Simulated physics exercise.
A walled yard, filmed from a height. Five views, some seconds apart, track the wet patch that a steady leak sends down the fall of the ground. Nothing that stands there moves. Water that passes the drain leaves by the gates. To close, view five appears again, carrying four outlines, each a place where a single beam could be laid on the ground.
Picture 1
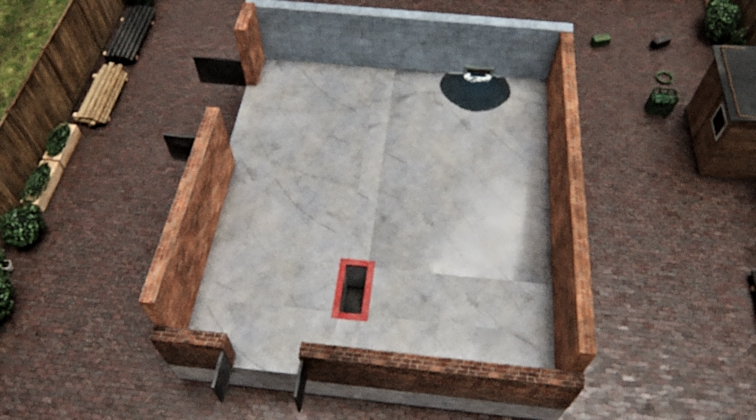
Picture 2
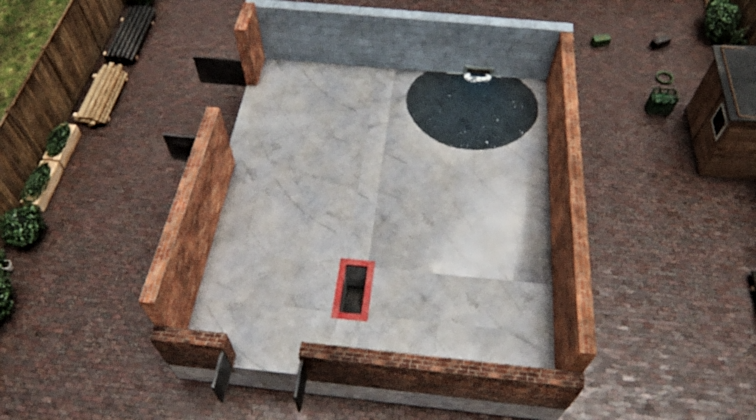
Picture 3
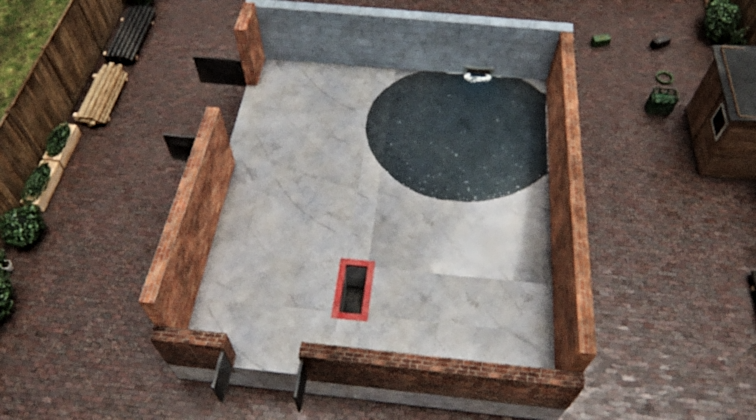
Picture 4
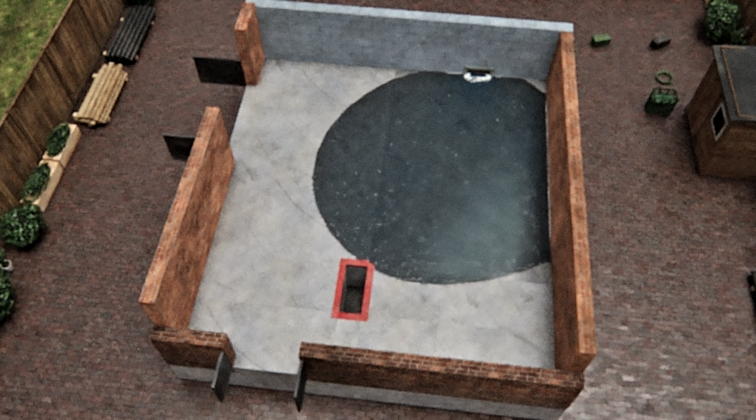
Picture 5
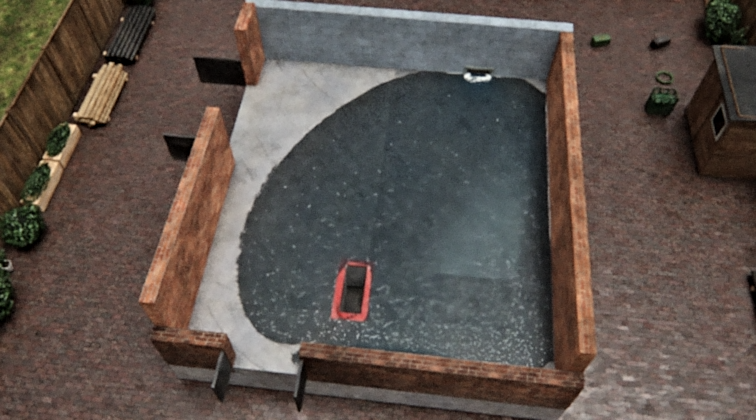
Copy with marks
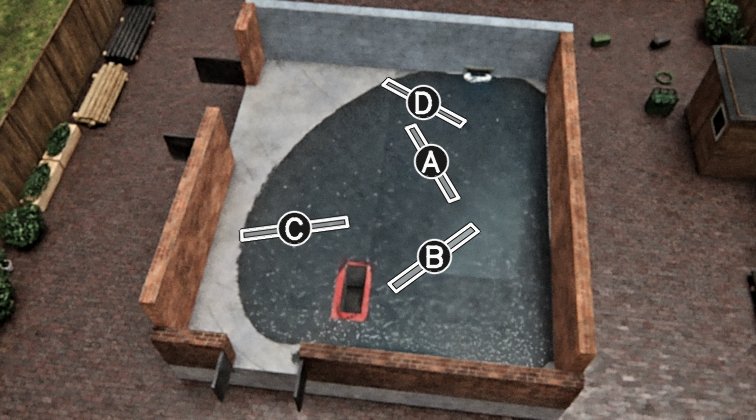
Walled yard from above, dark water spreading from an outfall at the far wall across pale ground and around a red-edged drain pit.
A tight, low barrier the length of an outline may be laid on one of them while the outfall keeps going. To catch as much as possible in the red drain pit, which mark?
Choose B.
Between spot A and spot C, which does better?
That is spot C.
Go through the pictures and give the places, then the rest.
The first picture shows outfall at (479, 71); red drain pit at (354, 289); open gate at (271, 358); open gate at (247, 123); 3 % of the ground under water, visible out to (447, 96); red drain pit still dry.
In the second picture, 10 % of the ground under water, visible out to (470, 146); red drain pit still dry.
In the third picture, 24 % of the ground under water, visible out to (436, 194); red drain pit still dry.
In the fourth picture, 45 % of the ground under water, visible out to (378, 265); red drain pit still dry.
In the fifth picture, 71 % of the ground under water, visible out to (258, 315); red drain pit taking water.
In white, A from (410, 126) to (454, 199); B from (392, 287) to (474, 227); C from (241, 235) to (347, 221); D from (385, 82) to (462, 123).
If A is chosen, about 16 % of the stream goes into the red drain pit, about 84 % out by the gates.
If B is chosen, about 37 % of the stream goes into the red drain pit, about 63 % out by the gates.
If C is chosen, about 25 % of the stream goes into the red drain pit, about 75 % out by the gates.
If D is chosen, about 17 % of the stream goes into the red drain pit, about 83 % out by the gates.
